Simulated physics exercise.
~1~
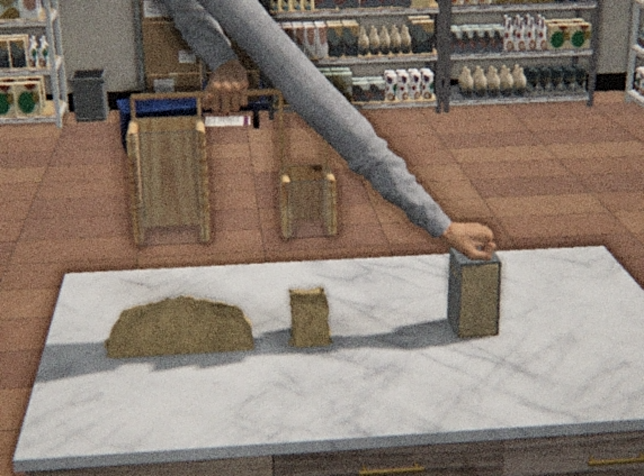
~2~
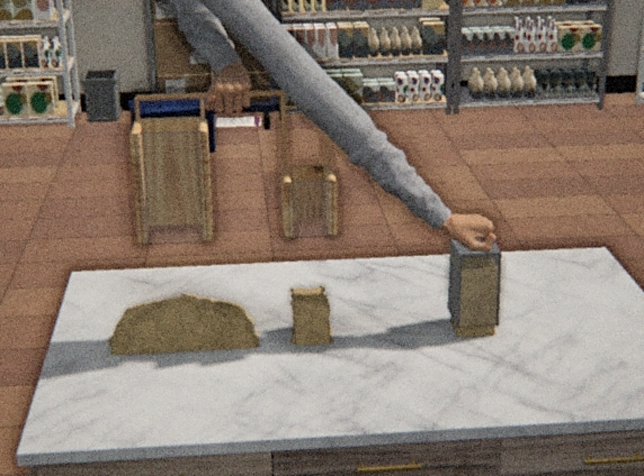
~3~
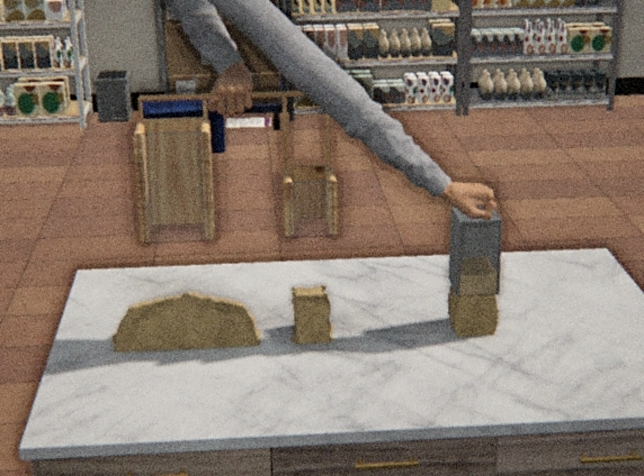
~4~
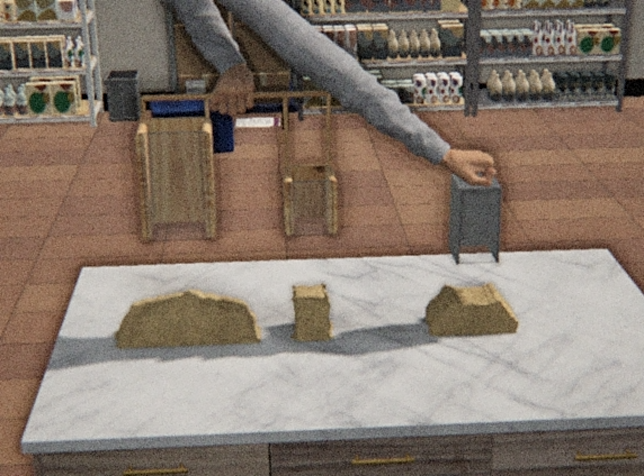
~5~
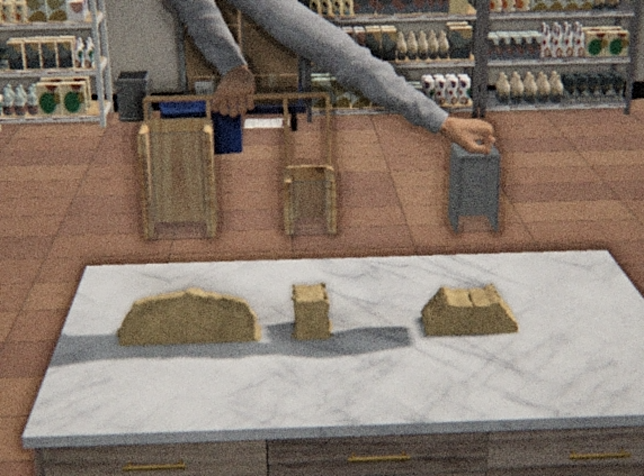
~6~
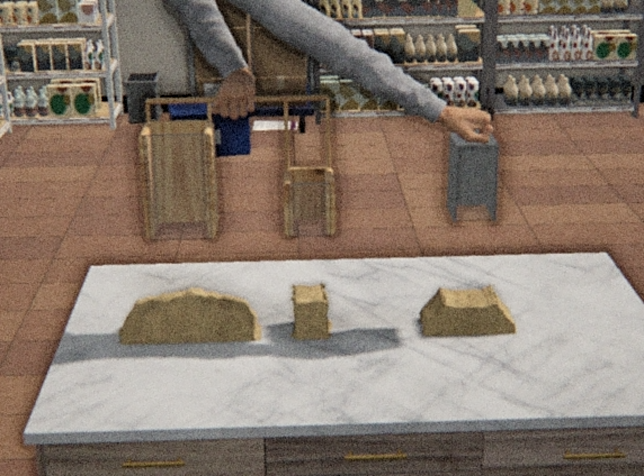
In a shop, a hand lifting a grey tin off damp sand on a marble counter, the block slumping into a low mound.
